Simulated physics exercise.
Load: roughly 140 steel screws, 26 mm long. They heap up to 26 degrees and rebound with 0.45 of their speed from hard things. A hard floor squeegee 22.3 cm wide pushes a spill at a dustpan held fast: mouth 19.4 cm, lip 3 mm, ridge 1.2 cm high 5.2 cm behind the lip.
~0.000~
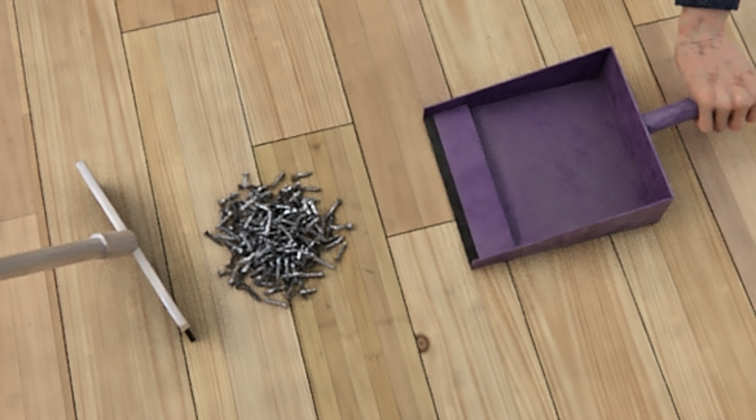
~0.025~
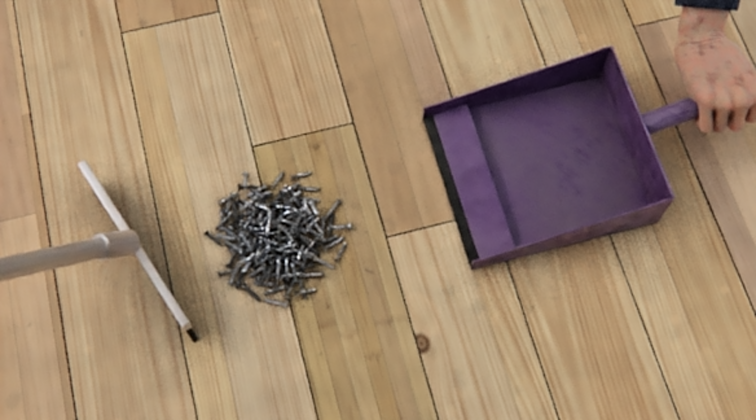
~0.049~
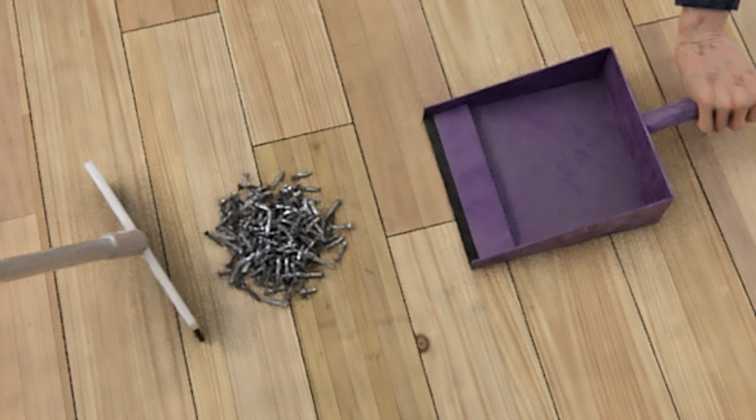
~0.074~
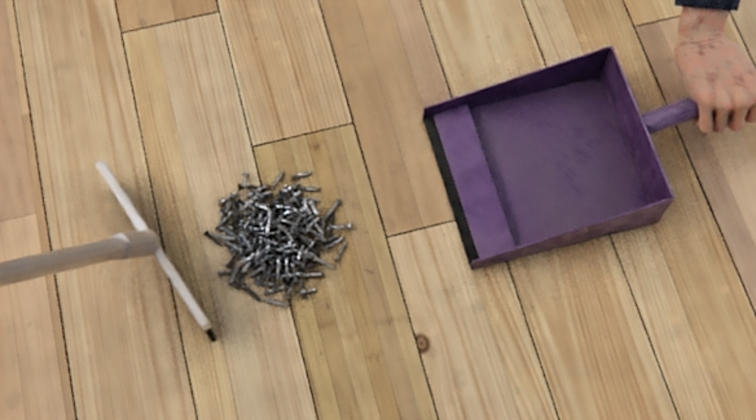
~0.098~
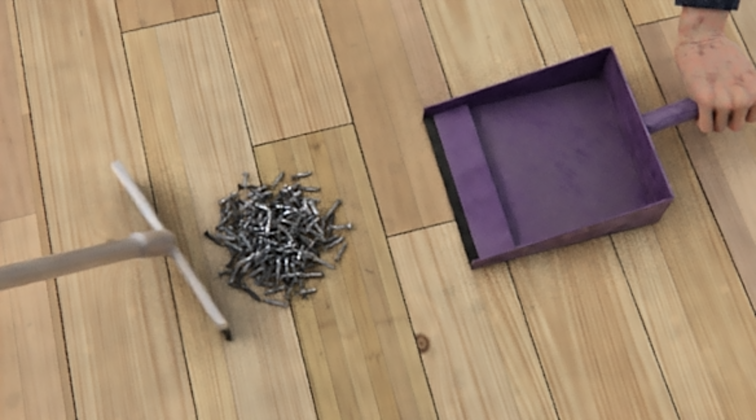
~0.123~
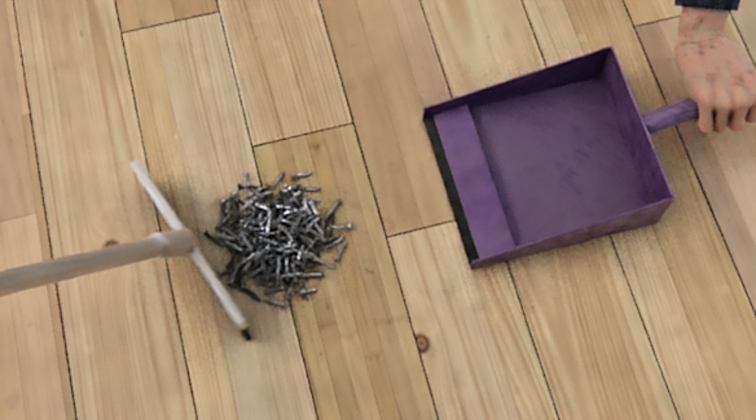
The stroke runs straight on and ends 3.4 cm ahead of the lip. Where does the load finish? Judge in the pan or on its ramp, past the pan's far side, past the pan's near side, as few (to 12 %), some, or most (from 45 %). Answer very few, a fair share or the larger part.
Pan: Very few, far side: Very few, near side: Very few.
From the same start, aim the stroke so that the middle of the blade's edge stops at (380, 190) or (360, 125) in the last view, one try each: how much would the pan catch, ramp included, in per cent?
Some 20 and 15 per cent.
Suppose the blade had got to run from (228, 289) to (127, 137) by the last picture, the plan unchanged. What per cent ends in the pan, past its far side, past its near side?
Pan 5, far 40, near 0.
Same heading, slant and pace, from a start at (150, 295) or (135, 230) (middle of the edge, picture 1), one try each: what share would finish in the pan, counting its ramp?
Some 0 and 10 per cent.
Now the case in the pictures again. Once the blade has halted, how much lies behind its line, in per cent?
Roughly 0 per cent.
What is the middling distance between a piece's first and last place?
Some 16 cm.
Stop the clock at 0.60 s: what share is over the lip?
About 5 per cent by then.
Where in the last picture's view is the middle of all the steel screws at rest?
Around (417, 193).
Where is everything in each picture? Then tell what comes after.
Blade from (183, 325) to (83, 169), moved 0.0 cm, 0 of the pieces shifted so far; middle of the pieces at (269, 233); pan at (554, 165), in the first frame.
Blade from (186, 325) to (86, 169), moved 0.3 cm, 0 of the pieces shifted so far; middle of the pieces at (269, 233), in the second frame.
Blade from (193, 325) to (92, 169), moved 1.0 cm, 0 of the pieces shifted so far; middle of the pieces at (269, 233), in the third frame.
Blade from (205, 325) to (104, 169), moved 2.3 cm, 0 of the pieces shifted so far; middle of the pieces at (269, 233), in the fourth frame.
Blade from (222, 324) to (120, 169), moved 4.0 cm, 0 of the pieces shifted so far; middle of the pieces at (269, 233), in the fifth frame.
Blade from (242, 324) to (138, 168), moved 6.0 cm, 0 of the pieces shifted so far; middle of the pieces at (269, 233); pan at (554, 165). The blade's pace is about 0.82 m/s, heading 14 degrees towards the viewer's side, in the sixth frame.
Then, at 0.27 s, middle of the blade 17 cm from the lip; 0 % over the lip, far side 0 %, near side 0 %.
After 0.37 s, middle of the blade 10 cm from the lip; 0 % over the lip, far side 0 %, near side 5 %.
After 0.60 s, middle of the blade 7 cm from the lip; 5 % over the lip, far side 5 %, near side 5 %.
By 1.0 s all is still; pan 5 %, far side 5 %, near side 5 %, in front of the lip or behind the blade 85 %.
